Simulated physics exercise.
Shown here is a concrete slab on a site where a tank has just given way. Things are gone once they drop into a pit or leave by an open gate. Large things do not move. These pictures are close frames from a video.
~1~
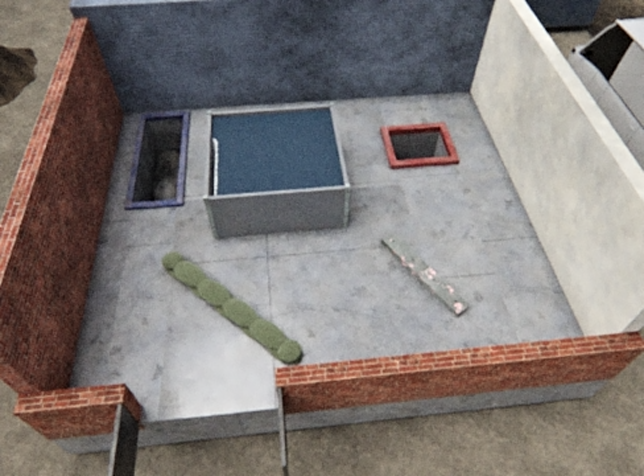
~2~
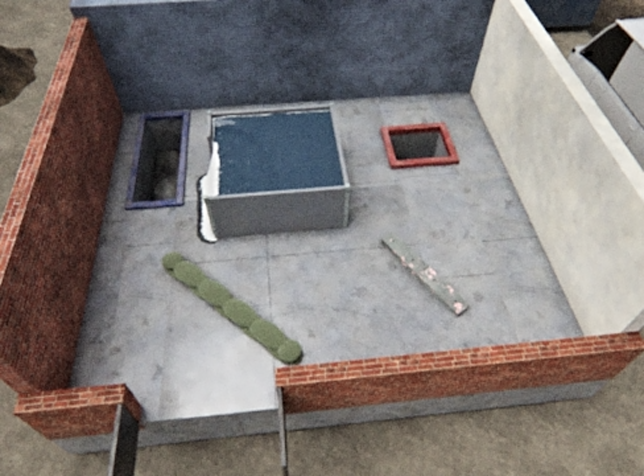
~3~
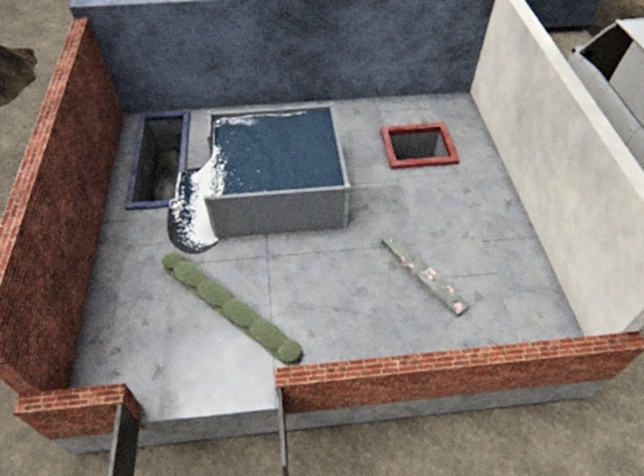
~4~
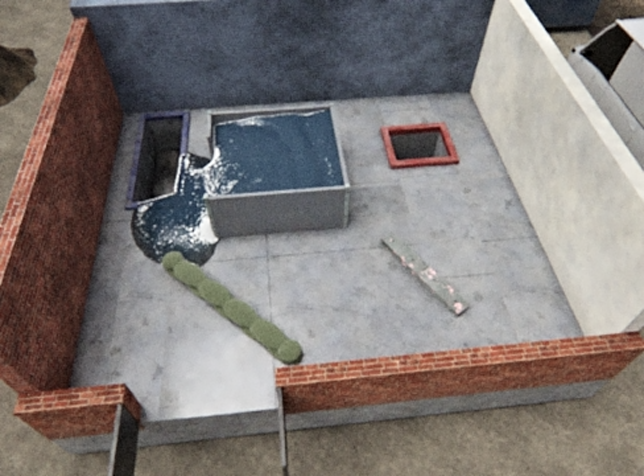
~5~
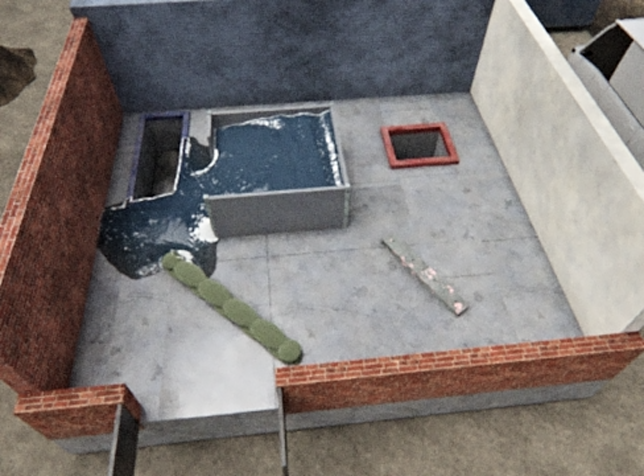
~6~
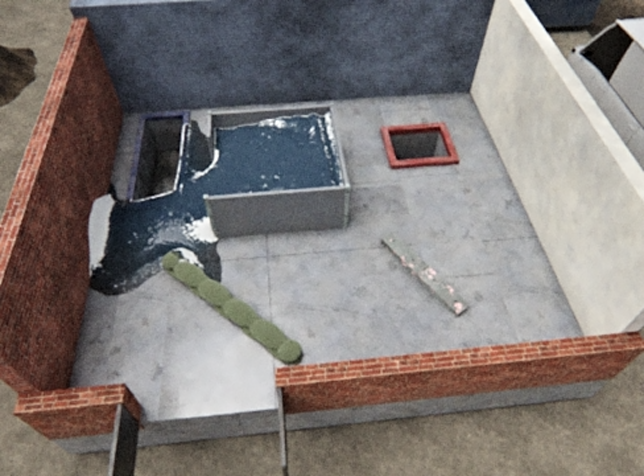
Water pouring from the left side of a grey tank on a walled concrete slab, spreading past a hedge to the brick wall.
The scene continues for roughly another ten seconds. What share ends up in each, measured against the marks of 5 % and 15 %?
Measured against the marks, the gate ends up with more than 15 %; the red pit ends up with less than 5 %; the blue pit ends up with more than 15 %.
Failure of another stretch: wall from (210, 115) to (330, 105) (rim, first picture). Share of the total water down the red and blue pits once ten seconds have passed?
Shares: Red at 8 percent, blue at 30 percent.
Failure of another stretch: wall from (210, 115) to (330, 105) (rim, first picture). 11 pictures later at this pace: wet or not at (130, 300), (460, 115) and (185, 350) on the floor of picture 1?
Note, points one to three: Unreached / reached and soaked / unreached.
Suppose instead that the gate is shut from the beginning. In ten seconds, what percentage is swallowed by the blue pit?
That would be 45 percent for the blue pit.
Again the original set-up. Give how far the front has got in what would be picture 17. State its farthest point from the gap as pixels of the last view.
Near (65, 412).
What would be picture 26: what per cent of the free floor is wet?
35 %, roughly.
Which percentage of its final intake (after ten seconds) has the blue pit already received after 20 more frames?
Around 70 %.
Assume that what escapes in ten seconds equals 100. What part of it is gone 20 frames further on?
Around 55 %.
A moment on, water covers 20 % of the floor; the gate 0 %, the red pit 0 %, the blue pit 11 %.
Next, water covers 25 % of the floor; the gate 0 %, the red pit 0 %, the blue pit 19 %.
Then, water covers 35 % of the floor; the gate 4 %, the red pit 0 %, the blue pit 27 %.
Later, water covers 60 % of the floor; the gate 12 %, the red pit 0 %, the blue pit 35 %.
In the end, water covers 85 % of the floor; the gate 19 %, the red pit 0 %, the blue pit 39 %.
